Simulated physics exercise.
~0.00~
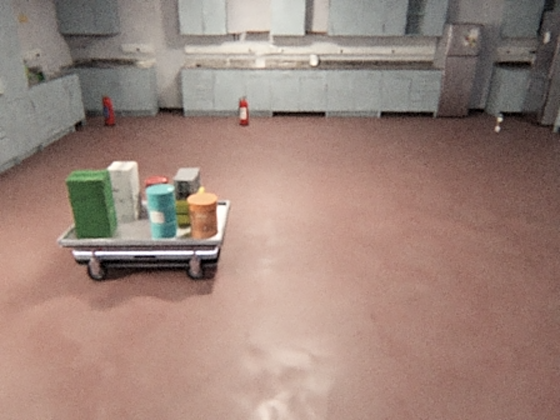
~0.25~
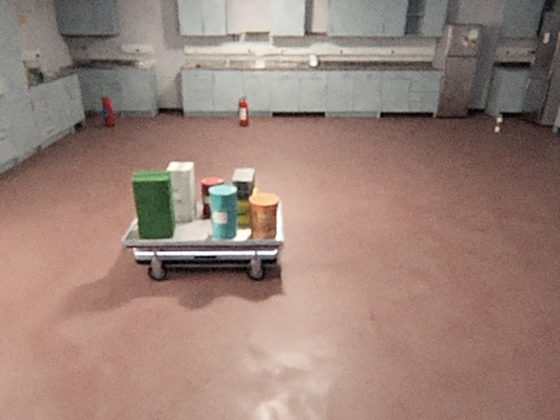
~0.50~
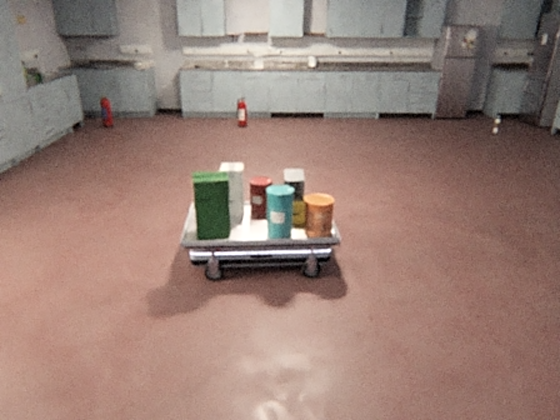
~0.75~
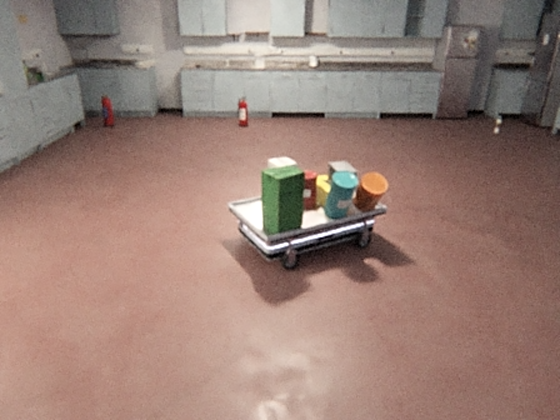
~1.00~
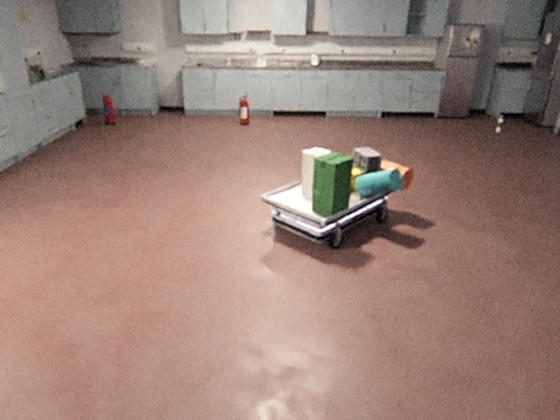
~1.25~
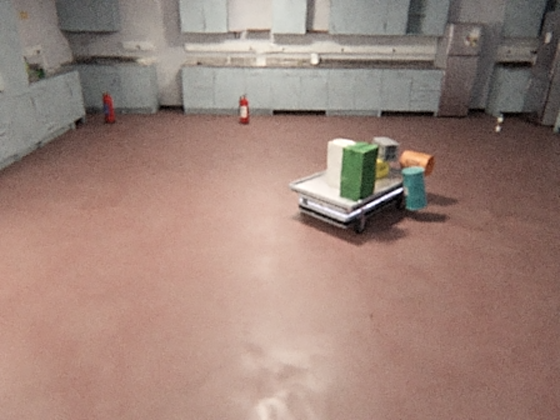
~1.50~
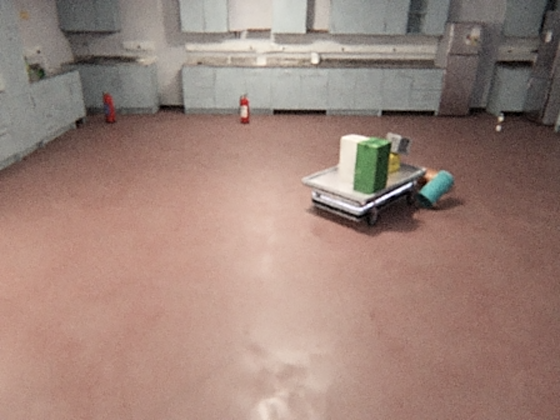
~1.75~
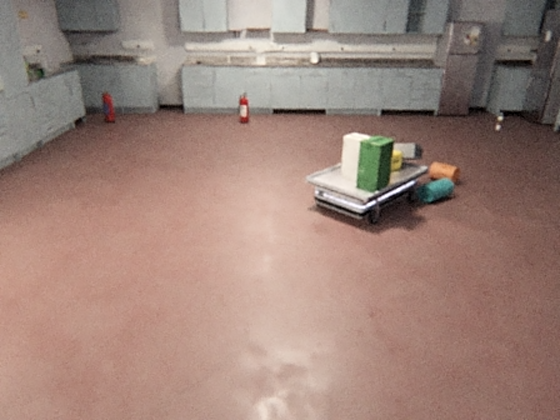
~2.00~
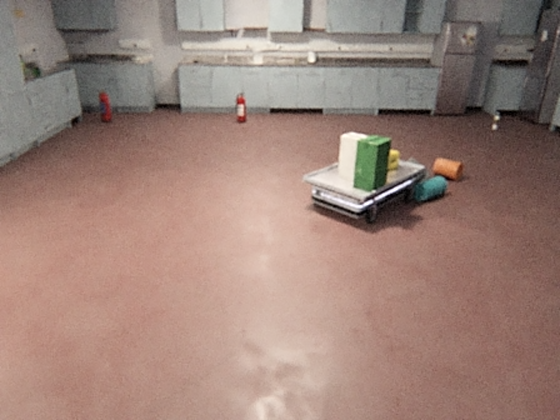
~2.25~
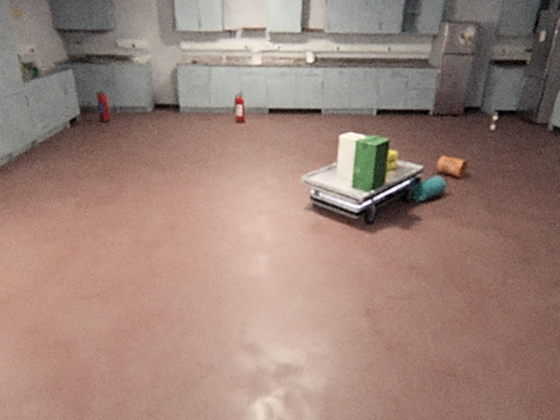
A cart of boxes and canisters rolling right, swinging away and stopping, with turquoise and orange containers toppling onto the floor.
